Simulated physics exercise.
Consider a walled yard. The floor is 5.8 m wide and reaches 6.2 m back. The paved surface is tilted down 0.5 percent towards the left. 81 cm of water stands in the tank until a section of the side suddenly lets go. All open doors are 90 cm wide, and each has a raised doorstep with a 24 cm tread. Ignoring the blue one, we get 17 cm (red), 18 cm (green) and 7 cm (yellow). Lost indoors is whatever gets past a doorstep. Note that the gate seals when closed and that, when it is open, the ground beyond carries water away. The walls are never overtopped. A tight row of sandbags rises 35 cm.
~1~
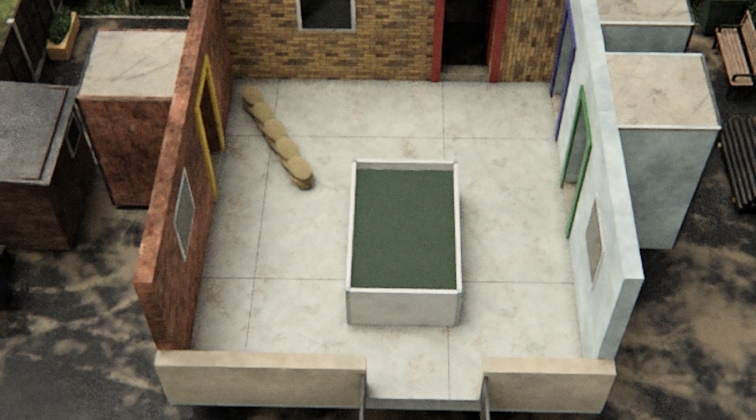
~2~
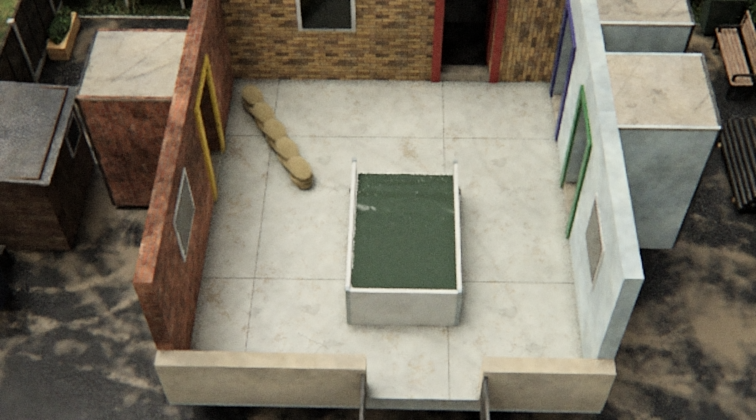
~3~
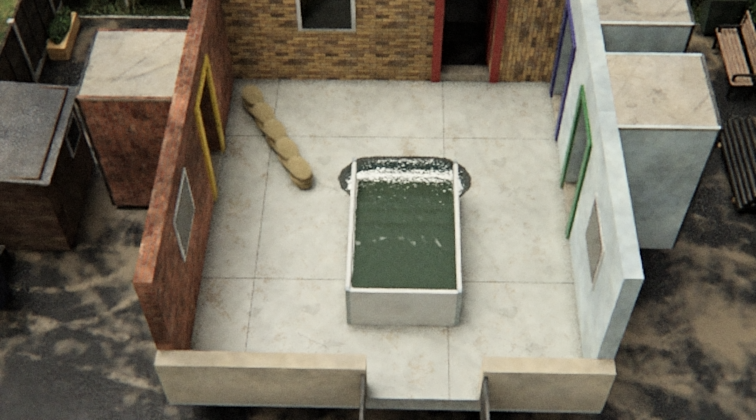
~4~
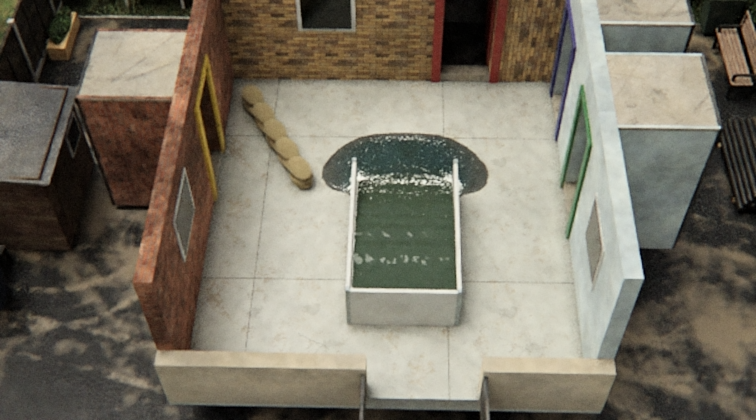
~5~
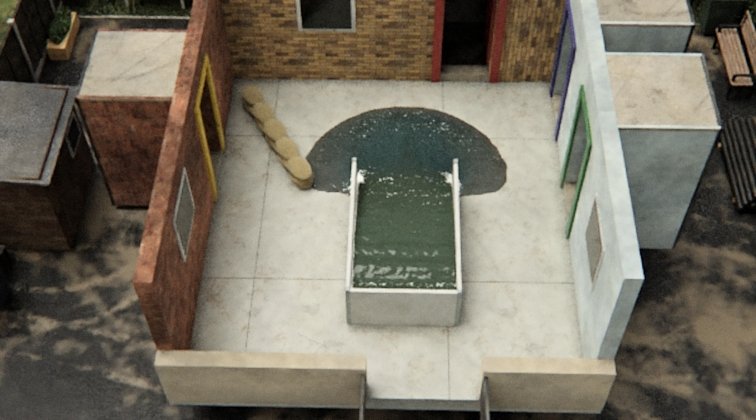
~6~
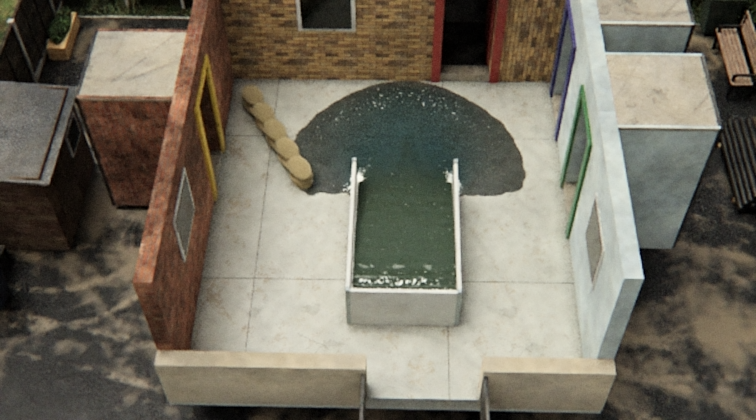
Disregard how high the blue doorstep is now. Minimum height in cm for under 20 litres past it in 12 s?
Approx. 23 cm.
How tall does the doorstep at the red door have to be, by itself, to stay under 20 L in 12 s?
At the red door it takes roughly 29 centimetres.
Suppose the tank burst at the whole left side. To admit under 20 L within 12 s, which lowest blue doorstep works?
You'd want it roughly 8.0 centimetres tall.
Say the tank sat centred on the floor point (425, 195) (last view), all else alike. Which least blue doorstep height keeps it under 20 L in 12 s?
Minimum: Approx. 26 cm.
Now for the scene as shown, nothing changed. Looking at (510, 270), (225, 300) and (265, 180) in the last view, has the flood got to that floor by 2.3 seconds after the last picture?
So the three spots come out spared, spared, swamped, in that order.
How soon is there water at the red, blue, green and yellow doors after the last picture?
Red 0.1 seconds, blue 0.5 seconds, green 2.4 seconds, yellow 1.8 seconds.
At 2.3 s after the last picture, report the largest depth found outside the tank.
It gets to close to 46 centimetres there.
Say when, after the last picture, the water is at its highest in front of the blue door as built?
I'd say near 1.8 seconds.
Then, 0.7 s after the last picture water covers 35 % of the floor, deepest (42 cm) near (401, 83); 5 cm at the blue door, 0 litres in over its 9 cm doorstep.
Then, 2.3 s after the last picture water covers 45 % of the floor, deepest (46 cm) near (244, 81); 23 cm at the blue door, 59 litres in over its 9 cm doorstep.
Then, 11.3 s after the last picture water covers 95 % of the floor, deepest (10 cm) near (337, 156); 4 cm at the blue door, 208 litres in over its 9 cm doorstep.
At the blue door as built, the water peaked near 24 cm, 1.7 s after the last picture.
With a doorstep of 18.5 cm, 45 litres would have come in within the 12 s; with 25 cm, 11 litres. So under 20 litres takes about 23 cm.
